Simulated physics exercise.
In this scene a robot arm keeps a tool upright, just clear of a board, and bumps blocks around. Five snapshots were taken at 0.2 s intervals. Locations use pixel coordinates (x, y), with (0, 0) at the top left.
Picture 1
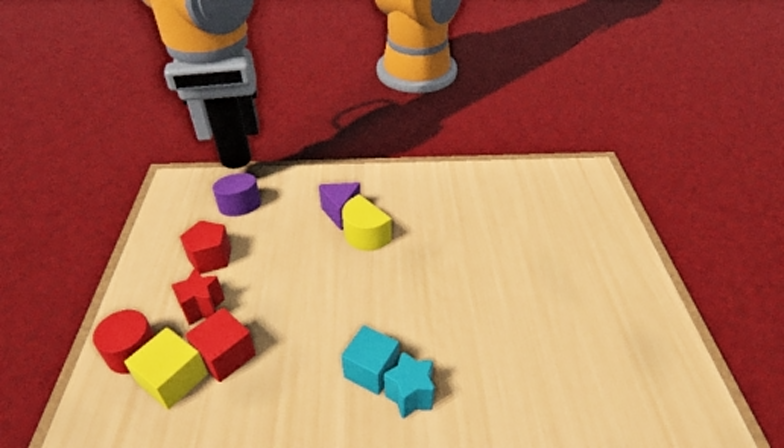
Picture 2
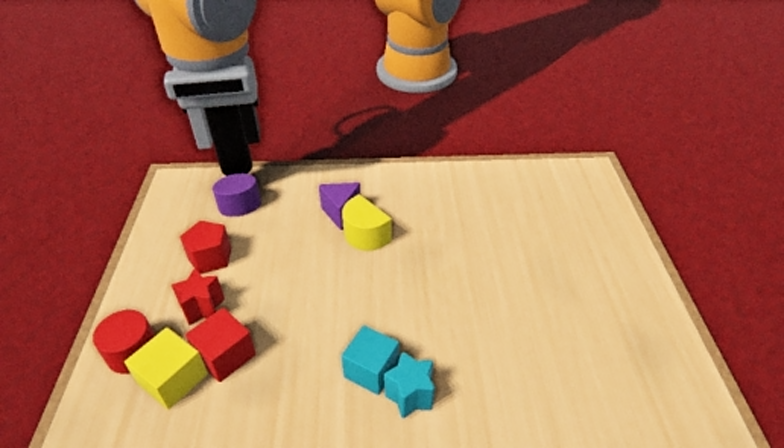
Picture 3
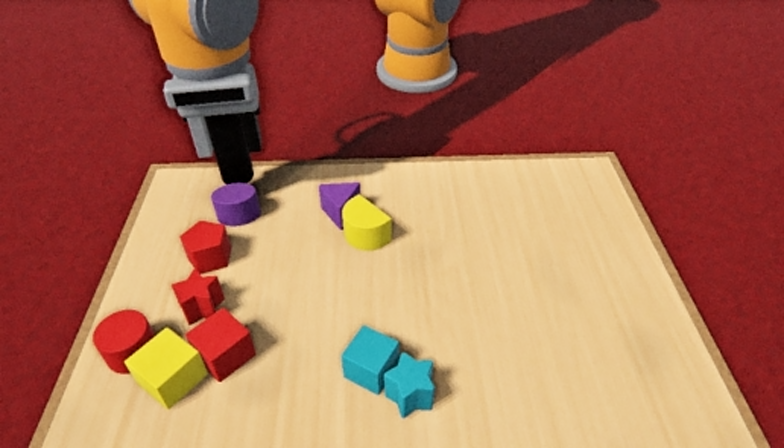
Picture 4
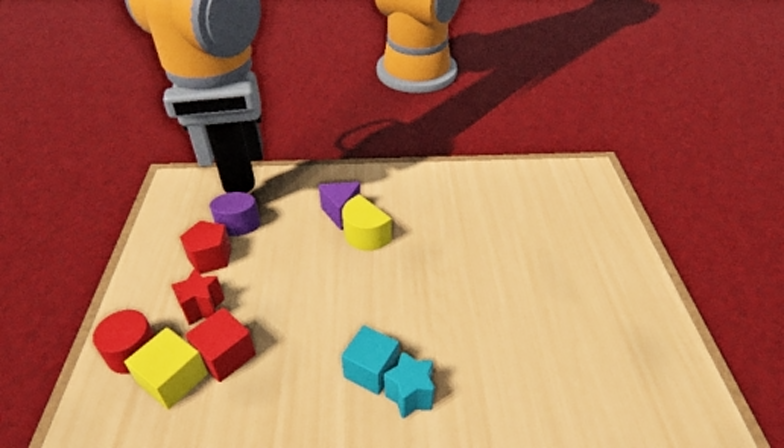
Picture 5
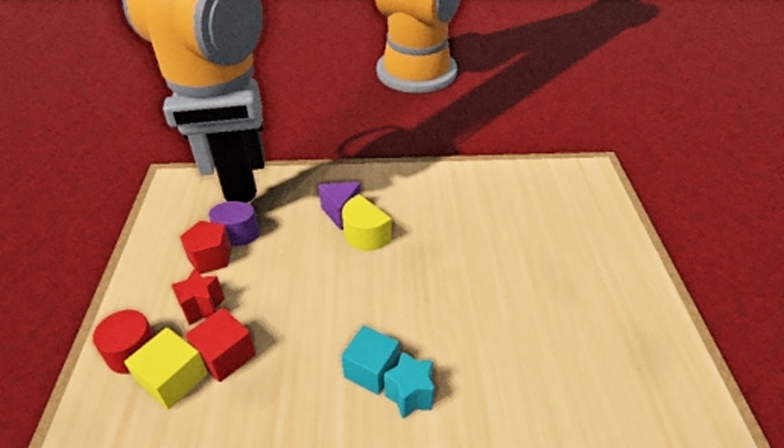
At the start, a robot arm holds its dark tool just behind a purple round block near the back left edge of a wooden board scattered with colourful blocks. The tool moves forward slightly, nudging the purple block a short way toward the red pentagonal block, while the other blocks stay still.
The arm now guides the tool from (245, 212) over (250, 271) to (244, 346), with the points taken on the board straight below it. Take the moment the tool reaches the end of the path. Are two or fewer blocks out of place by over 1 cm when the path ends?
Going by the path, no.
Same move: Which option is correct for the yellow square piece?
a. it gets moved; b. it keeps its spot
Letter a.
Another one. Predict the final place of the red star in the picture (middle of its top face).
If I read the scene right, the answer is (158, 312).
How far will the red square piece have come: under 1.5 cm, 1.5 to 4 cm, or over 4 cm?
It will move between 1.5 and 4 cm.
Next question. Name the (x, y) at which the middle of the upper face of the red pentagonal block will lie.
If I read the scene right, the answer is (178, 260).
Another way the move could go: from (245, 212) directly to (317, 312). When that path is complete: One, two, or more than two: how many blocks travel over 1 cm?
Total moved: Two.
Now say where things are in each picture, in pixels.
In the first frame, tip of the tool at (237, 161), middles of tops, yellow square piece at (162, 356), red star at (194, 285), red pentagonal block at (203, 235), red square piece at (217, 333), purple oval block at (234, 183).
In the second frame, tool at (237, 169), nothing pushed.
In the third frame, tool at (238, 178), purple oval block at (233, 193).
In the fourth frame, tool at (240, 186), purple oval block at (232, 202).
In the fifth frame, tool at (241, 195), yellow square piece at (162, 356), red star at (194, 285), red pentagonal block at (203, 235), red square piece at (217, 333), purple oval block at (231, 211).
What follows on the original path. One third of the way, tool at (245, 233); red pentagonal block at (182, 257), turned 55° clockwise; purple oval block at (223, 251), turned 35° clockwise.
Two thirds of the way, tool at (244, 277); red star at (169, 309), turned 45° clockwise; red pentagonal block at (178, 260), turned 65° clockwise; purple oval block at (207, 295), turned 80° clockwise.
At the end, tool at (239, 329); yellow square piece at (147, 371), turned 20° clockwise; red star at (158, 312), turned 70° clockwise; red pentagonal block at (178, 260), turned 65° clockwise; red square piece at (211, 365); purple oval block at (197, 308), turned 105° clockwise.
